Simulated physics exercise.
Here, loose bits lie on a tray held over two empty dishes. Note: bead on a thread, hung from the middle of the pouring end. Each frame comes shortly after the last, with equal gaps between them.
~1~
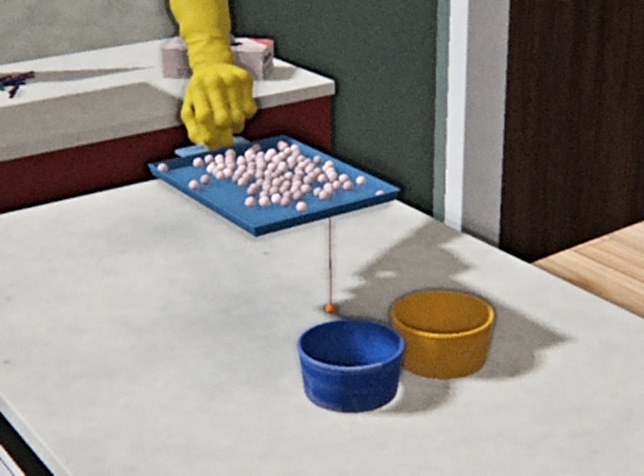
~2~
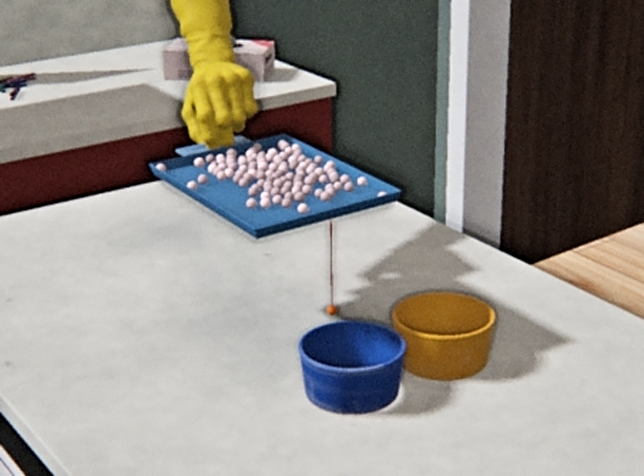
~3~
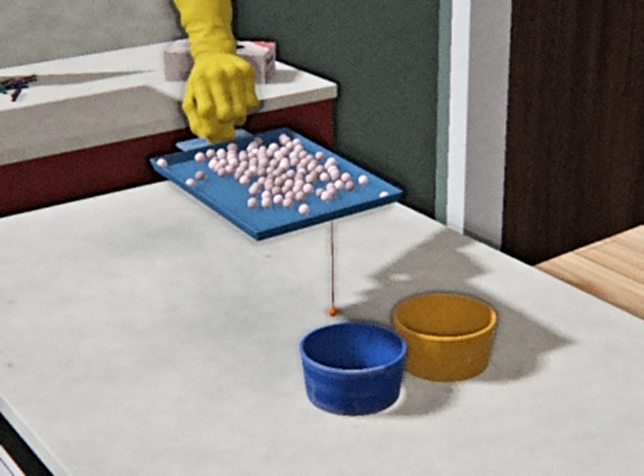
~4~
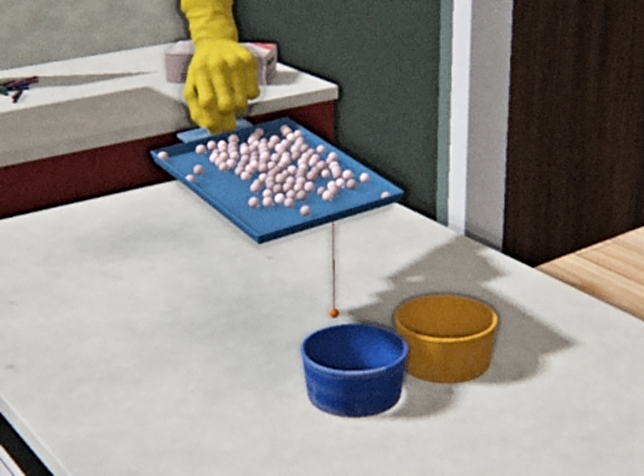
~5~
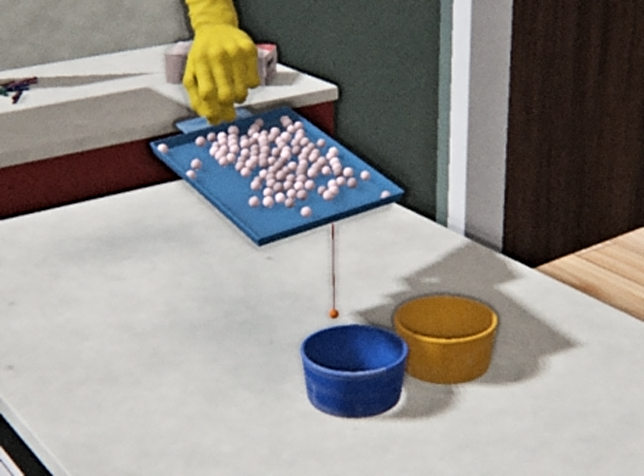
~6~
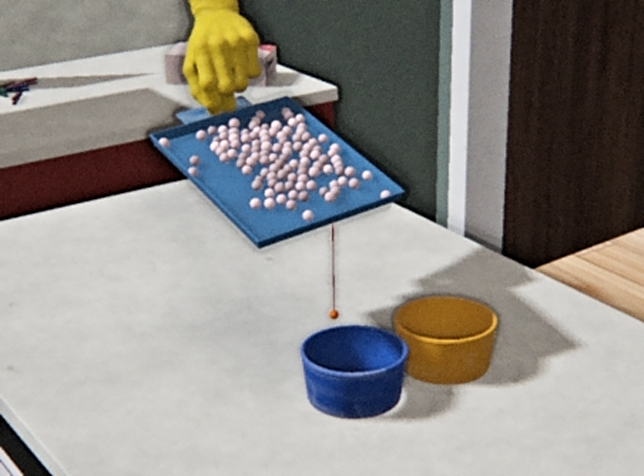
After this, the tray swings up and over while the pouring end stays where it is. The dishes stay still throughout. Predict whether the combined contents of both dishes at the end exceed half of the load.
The load will mostly be spilled.
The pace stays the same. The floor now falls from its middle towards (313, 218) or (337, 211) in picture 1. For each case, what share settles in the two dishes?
Around 60 per cent first, around 90 per cent next.
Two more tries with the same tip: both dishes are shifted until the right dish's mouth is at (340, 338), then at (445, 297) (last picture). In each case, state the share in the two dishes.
It comes to roughly 90 per cent in one try and roughly 10 per cent in the next.
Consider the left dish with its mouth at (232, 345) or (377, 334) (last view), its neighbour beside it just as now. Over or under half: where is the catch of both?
Try 1: A lesser share; try 2: A lesser share.
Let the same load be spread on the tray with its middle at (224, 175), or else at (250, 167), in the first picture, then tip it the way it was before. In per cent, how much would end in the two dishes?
Around 30 in a hundred the first time, around 30 in a hundred the second.
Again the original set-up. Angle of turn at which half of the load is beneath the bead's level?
Approx. reading: About 70°.
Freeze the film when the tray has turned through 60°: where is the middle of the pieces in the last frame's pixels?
Somewhere about pixel (295, 241).
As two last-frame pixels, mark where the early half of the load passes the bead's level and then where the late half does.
Roughly (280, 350) first, then roughly (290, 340).
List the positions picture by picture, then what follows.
In the first picture, corners of the pouring end near (255, 225) and (395, 189), level; middle of the load near (269, 174), sugar pearls; left dish near (381, 382); right dish near (474, 349); bead on its thread near (331, 309).
In the second picture, corners of the pouring end near (257, 227) and (396, 190), level; middle of the load near (270, 174).
In the third picture, corners of the pouring end near (258, 230) and (397, 191), tipped barely, lowest at the left corner; middle of the load near (271, 171).
In the fourth picture, corners of the pouring end near (259, 233) and (399, 191), tipped a little, lowest at the left corner; middle of the load near (272, 166).
In the fifth picture, corners of the pouring end near (259, 236) and (399, 191), tipped a little, lowest at the left corner; middle of the load near (272, 161).
In the sixth picture, corners of the pouring end near (259, 239) and (399, 190), tipped a little, lowest at the left corner; middle of the load near (274, 158), all but a few on the move; left dish near (385, 388); right dish near (477, 355).
Shortly afterwards, tray tipped steeply; near half on the tray; a little in the left dish; near a quarter outside both; a little in the air.
Next, tray tipped right over; near a third in the left dish; near two thirds outside both; only a few in the air.
Some moments later, tray tipped past a quarter turn; near a third in the left dish; near two thirds outside both.
In the end, tray tipped past a quarter turn; near a third in the left dish; none at all in the right dish; near two thirds outside both.
